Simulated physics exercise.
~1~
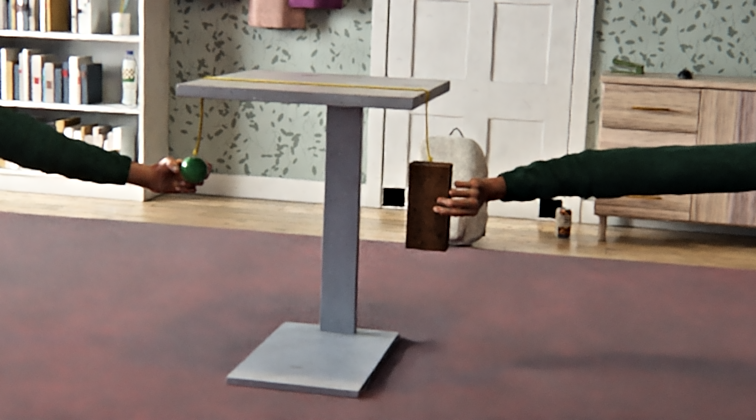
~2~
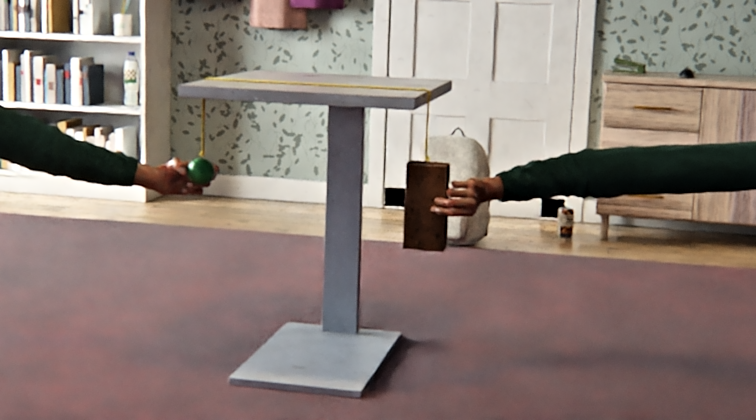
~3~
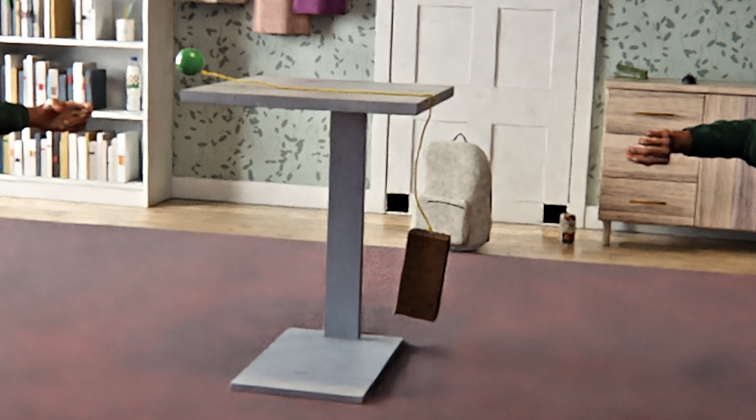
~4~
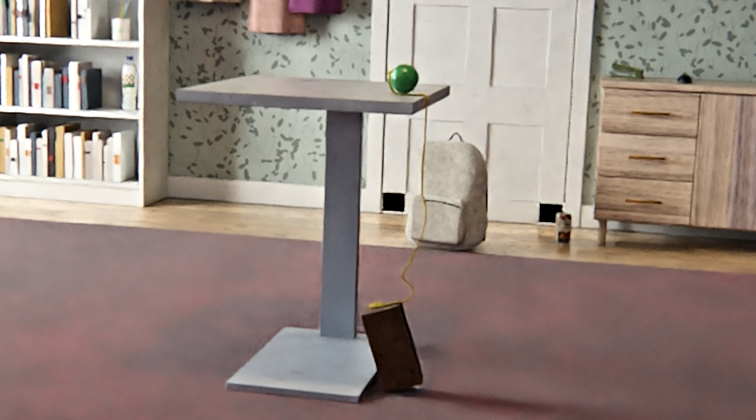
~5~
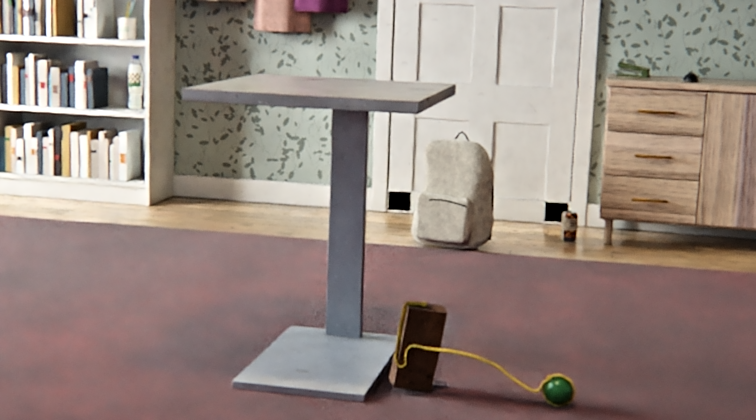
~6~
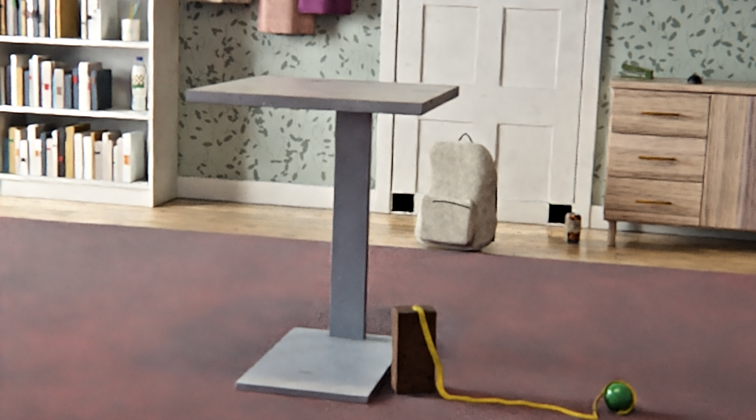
In a room with a bookshelf and a dresser, two hands let go of a green apple and a brown brick joined by a yellow ribbon over a gray stand; the brick dropped, pulling the apple across the top, and both ended on the floor.
